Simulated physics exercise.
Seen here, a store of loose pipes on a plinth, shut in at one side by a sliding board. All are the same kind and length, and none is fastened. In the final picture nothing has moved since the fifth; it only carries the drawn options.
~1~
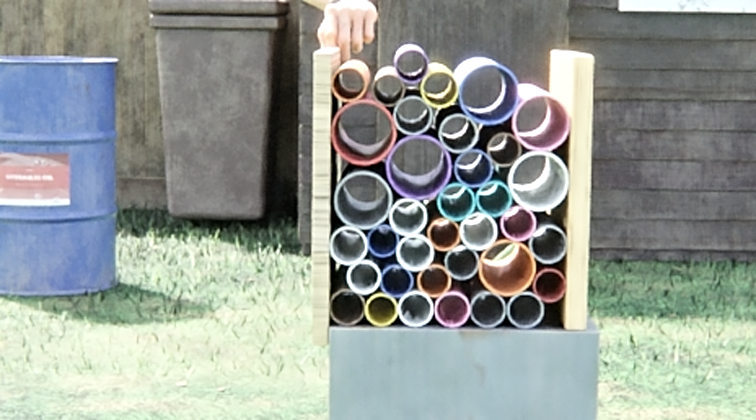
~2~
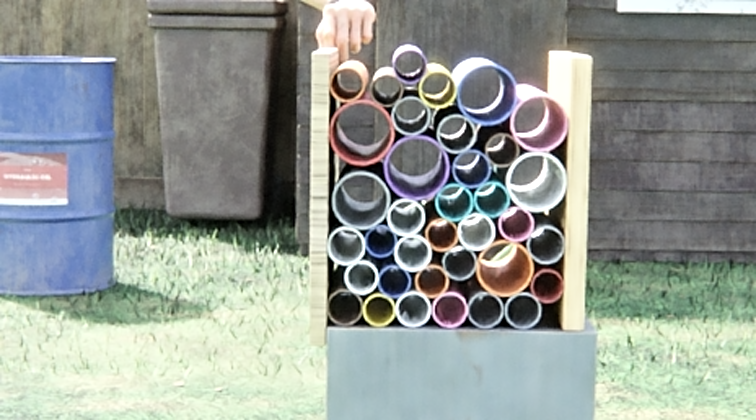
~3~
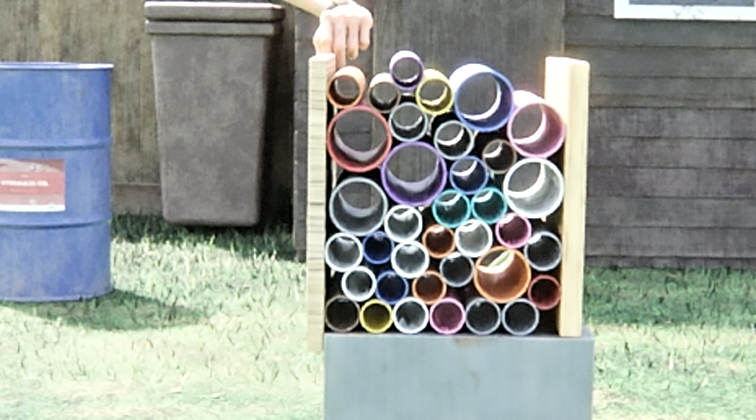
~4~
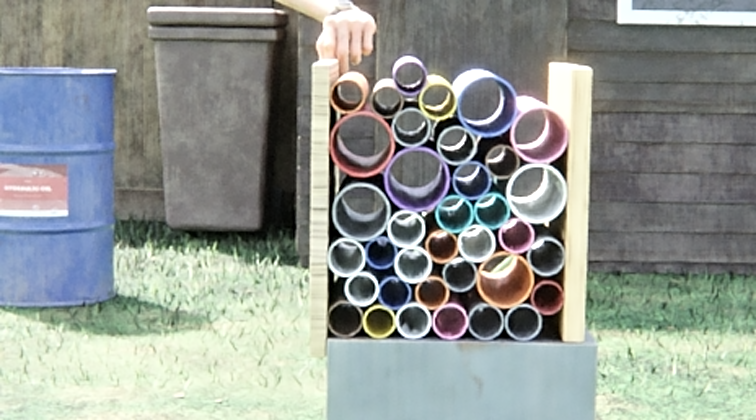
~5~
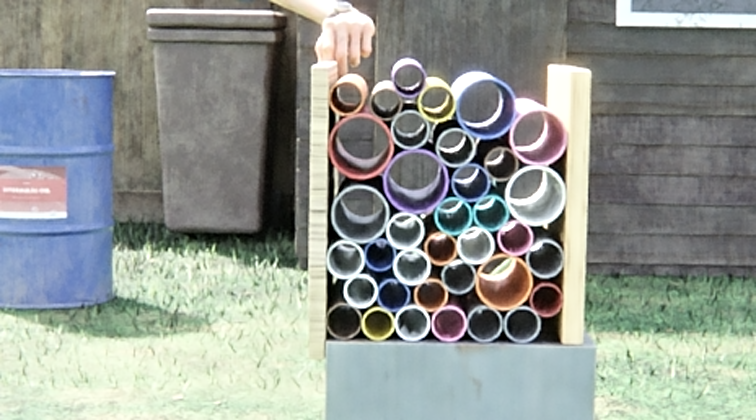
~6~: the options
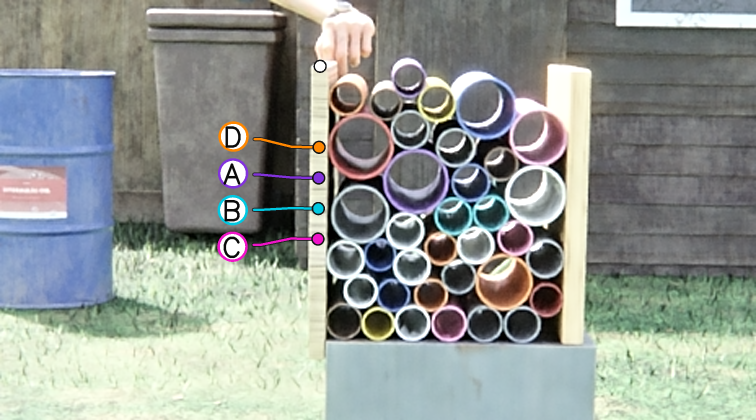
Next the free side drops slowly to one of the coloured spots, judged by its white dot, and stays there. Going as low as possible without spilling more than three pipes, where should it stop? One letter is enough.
Stop at A.
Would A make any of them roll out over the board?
At A: Yes.
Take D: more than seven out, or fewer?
Fewer than seven.
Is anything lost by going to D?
Yes, at D.
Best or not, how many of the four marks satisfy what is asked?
Two of the four.
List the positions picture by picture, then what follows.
A blue pipe (383, 241); a pink pipe (518, 224); a turquoise pipe (494, 199), in the first picture.
A turquoise pipe (492, 200); a pink pipe (540, 123), in the second picture.
A purple pipe (407, 72); side board (323, 192), in the third picture.
A brown pipe (345, 319); a grey pipe (523, 322), in the fourth picture.
A white pipe (412, 266); a blue pipe (380, 255); a pink pipe (515, 238), in the fifth picture.
On the marked copy, A at (319, 178); B at (319, 209); C at (318, 239); D at (319, 147); the white dot at (320, 66).
With A. Early on, top of the board (328, 120).
Further on, top of the board (328, 177).
At the end, top of the board (328, 177), one out over the board.
As for the rest, B more than three out over the board; C more than three out over the board; D one out over the board.
